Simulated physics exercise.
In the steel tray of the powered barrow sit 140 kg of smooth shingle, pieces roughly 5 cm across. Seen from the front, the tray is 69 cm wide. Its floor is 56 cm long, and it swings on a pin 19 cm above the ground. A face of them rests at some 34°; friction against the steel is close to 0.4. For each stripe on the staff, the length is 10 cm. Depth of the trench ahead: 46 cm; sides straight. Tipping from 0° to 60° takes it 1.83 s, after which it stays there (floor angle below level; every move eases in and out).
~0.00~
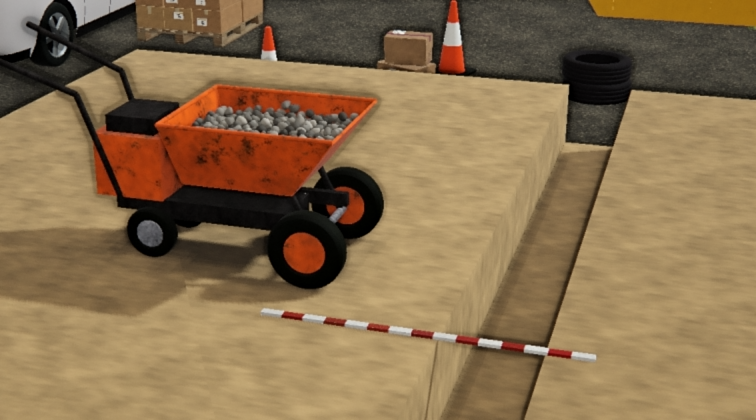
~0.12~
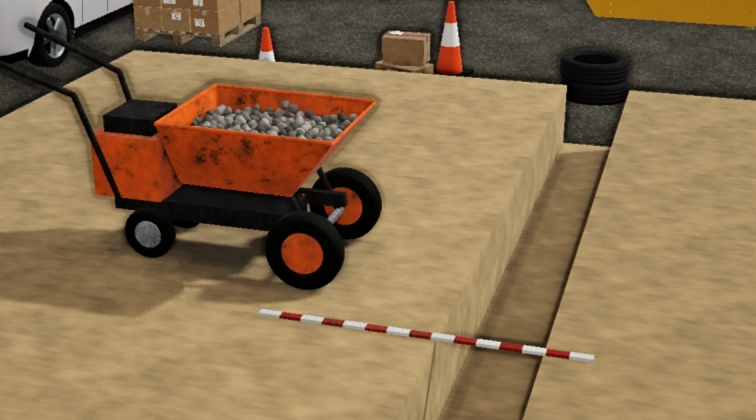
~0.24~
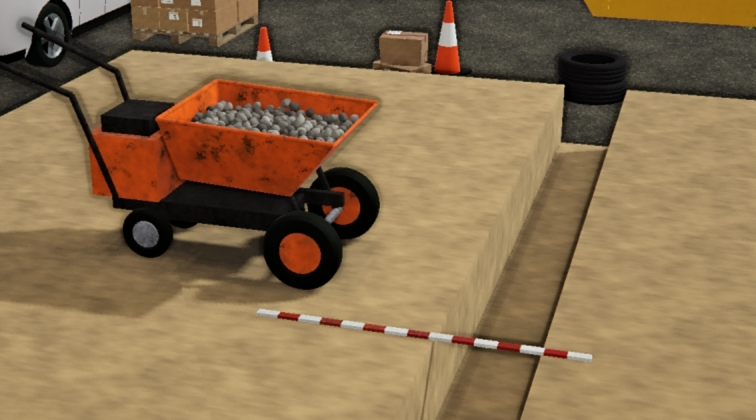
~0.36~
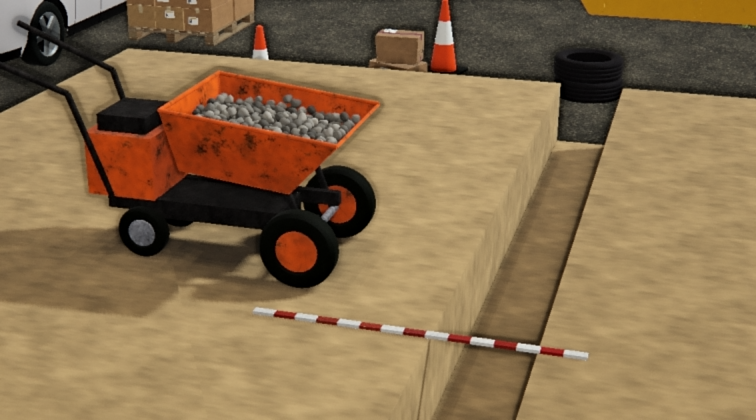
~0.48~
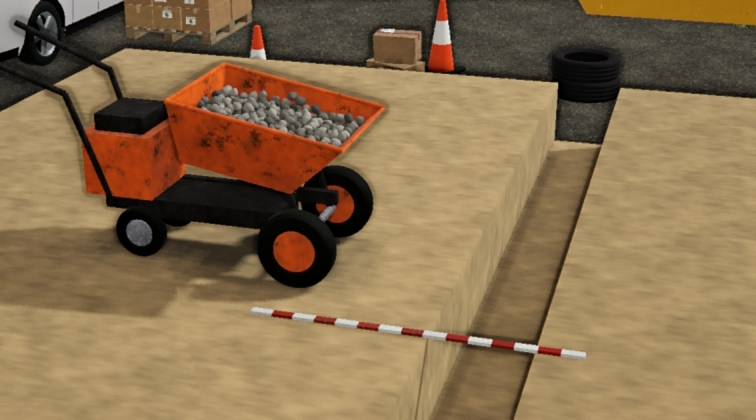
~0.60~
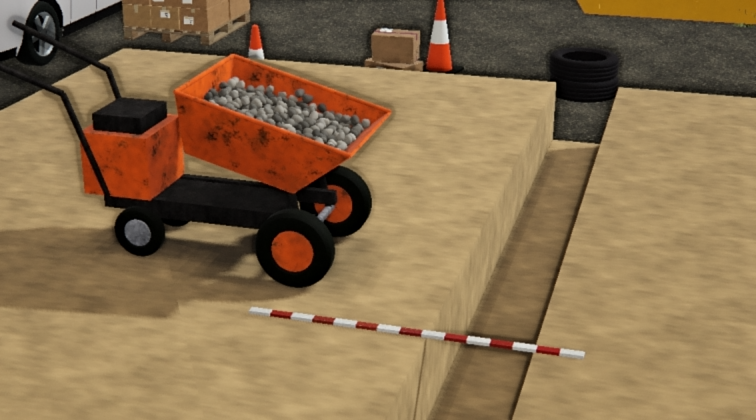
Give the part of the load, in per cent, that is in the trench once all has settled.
Close to 71 in a hundred.
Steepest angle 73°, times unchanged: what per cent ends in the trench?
Roughly 95 per cent would end in the trench.
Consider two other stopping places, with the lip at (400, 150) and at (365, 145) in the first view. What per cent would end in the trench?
Near 75 then near 85 percent.
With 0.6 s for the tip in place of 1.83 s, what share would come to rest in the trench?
Expected share: Around 75%.
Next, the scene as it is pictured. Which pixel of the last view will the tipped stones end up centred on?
(494, 355).
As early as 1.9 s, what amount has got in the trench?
Some 15 per cent of the load by that point.
After 1.4 s the floor is at 51°; 100 % in the tray; the foremost stones are at (402, 193).
After 1.9 s the floor is at 60°; 72 % in the tray, 11 % short of the trench, 17 % in the trench; the foremost stones are at (507, 354).
After 2.3 s the floor is at 60°; 46 % in the tray, 11 % short of the trench, 44 % in the trench; the foremost stones are at (543, 370).
After 4.2 s the floor is at 60°; 13 % in the tray, 16 % short of the trench, 71 % in the trench; the foremost stones are at (546, 360).
